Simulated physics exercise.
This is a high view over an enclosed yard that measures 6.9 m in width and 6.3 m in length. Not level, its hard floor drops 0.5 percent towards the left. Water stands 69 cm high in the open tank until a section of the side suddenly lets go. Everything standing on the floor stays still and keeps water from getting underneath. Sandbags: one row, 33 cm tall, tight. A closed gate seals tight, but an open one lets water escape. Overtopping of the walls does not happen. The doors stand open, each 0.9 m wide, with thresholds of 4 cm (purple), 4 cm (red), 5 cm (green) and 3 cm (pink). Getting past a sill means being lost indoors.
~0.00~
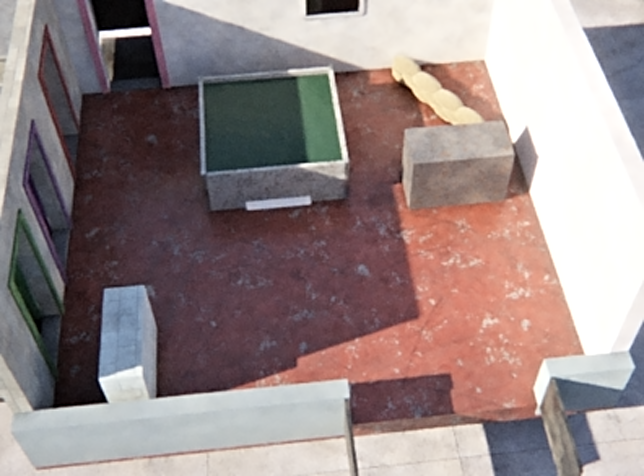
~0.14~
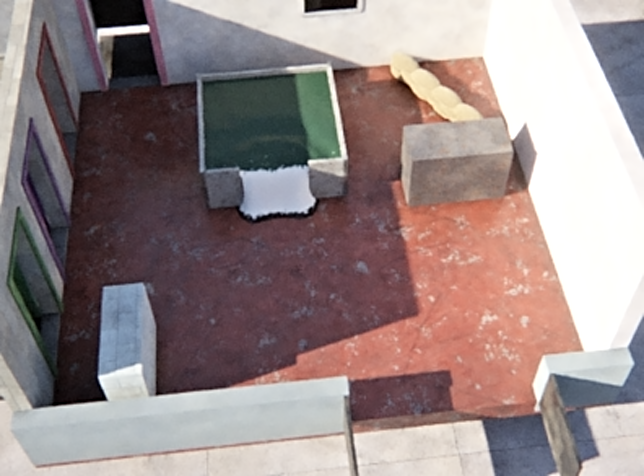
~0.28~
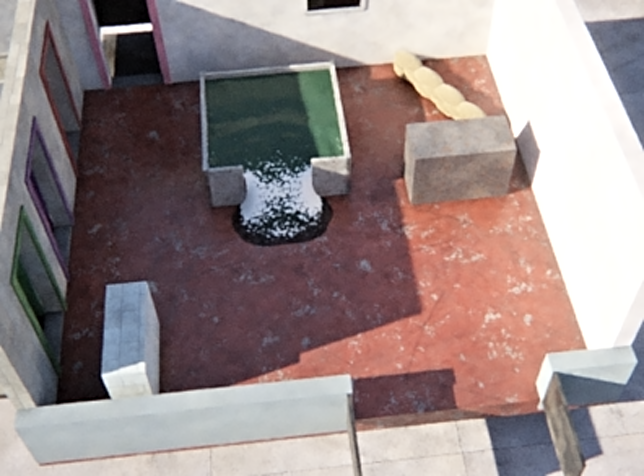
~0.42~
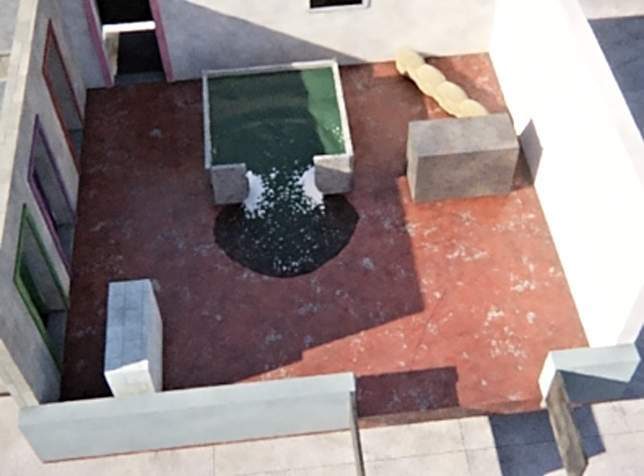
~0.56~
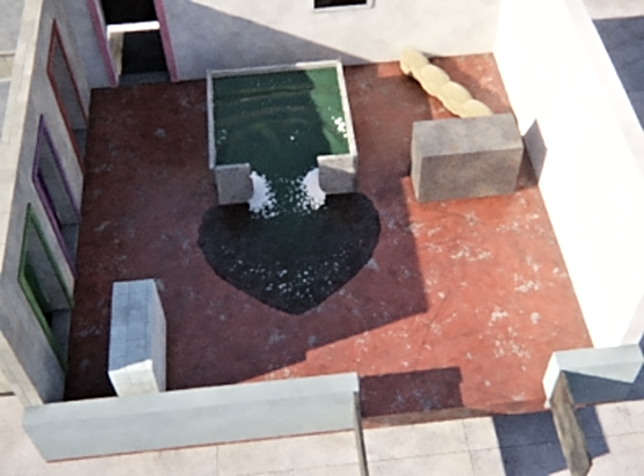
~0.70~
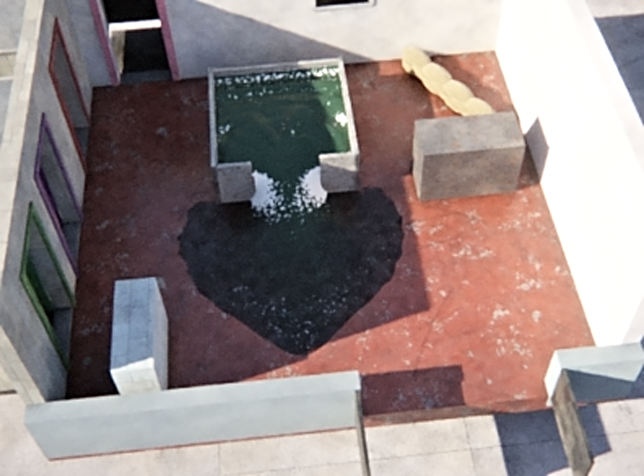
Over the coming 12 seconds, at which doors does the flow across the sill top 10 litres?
The purple door will see too much water come in. The red door will see an amount within the limit come in. The green door will see too much water come in. The pink door will see too much water come in.
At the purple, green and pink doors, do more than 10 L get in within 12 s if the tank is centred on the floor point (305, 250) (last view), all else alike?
Checking each door against the limit: Purple does not exceed it, green does not exceed it, pink tops it.
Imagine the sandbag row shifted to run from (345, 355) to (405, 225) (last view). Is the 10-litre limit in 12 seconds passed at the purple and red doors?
Purple exceeded, red exceeded.
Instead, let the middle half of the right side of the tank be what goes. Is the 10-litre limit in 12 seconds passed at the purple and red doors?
Purple: Within the limit; red: Exceeding the limit.
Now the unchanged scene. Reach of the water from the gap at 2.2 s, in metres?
About 4.6 m out.
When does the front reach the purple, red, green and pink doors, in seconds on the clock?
Arrival times: Purple 3.0 seconds, red 5.0 seconds, green 1.8 seconds, pink 6.5 seconds.
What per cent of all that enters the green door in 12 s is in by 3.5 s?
Some 70 per cent by then.
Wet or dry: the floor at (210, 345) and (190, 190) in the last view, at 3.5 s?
Soaked, untouched.
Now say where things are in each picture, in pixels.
In the first picture, the open tank at (271, 122) is whole and still, 69 cm deep.
In the second picture, water pours out at (276, 187) and has run 0.6 m, to (313, 207); typically 10 cm deep outside, 69 cm at the open tank's back.
In the third picture, water pours out at (279, 187) and has run 0.9 m, to (319, 231); typically 12 cm deep outside, 69 cm at the open tank's back.
In the fourth picture, the front is at (276, 273), 1.4 m from the gap at (282, 186); 2.1 m2 of floor is under water; 69 cm left at the back of the open tank.
In the fifth picture, the front is at (288, 308), 2.0 m from the gap at (286, 185); 3.5 m2 of floor is under water; 67 cm left at the back of the open tank.
In the sixth picture, water pours out at (287, 183) and has run 2.7 m, to (293, 348); typically 4 cm deep outside, 58 cm at the open tank's back.
After 1.4 s water covers 30 % of the floor and is deepest (42 cm) near (287, 199); purple door not reached, red door not reached, green door not reached, pink door not reached.
After 2.2 s water covers 40 % of the floor and is deepest (34 cm) near (179, 405); purple door not reached, red door not reached, green door 8 cm at the sill, 0 L in, pink door not reached.
After 3.5 s water covers 45 % of the floor and is deepest (26 cm) near (287, 199); purple door 2 cm at the sill, 0 L in, red door not reached, green door 9 cm at the sill, 24 L in, pink door not reached.
After 7.0 s water covers 70 % of the floor and is deepest (14 cm) near (287, 199); purple door 5 cm at the sill, 20 L in, red door 4 cm at the sill, 0 L in, green door 3 cm at the sill, 30 L in, pink door 7 cm at the sill, 4 L in.
After 12.0 s water covers 85 % of the floor and is deepest (8 cm) near (64, 430); purple door 6 cm at the sill, 40 L in, red door 4 cm at the sill, 1 L in, green door 5 cm at the sill, 33 L in, pink door 7 cm at the sill, 57 L in.
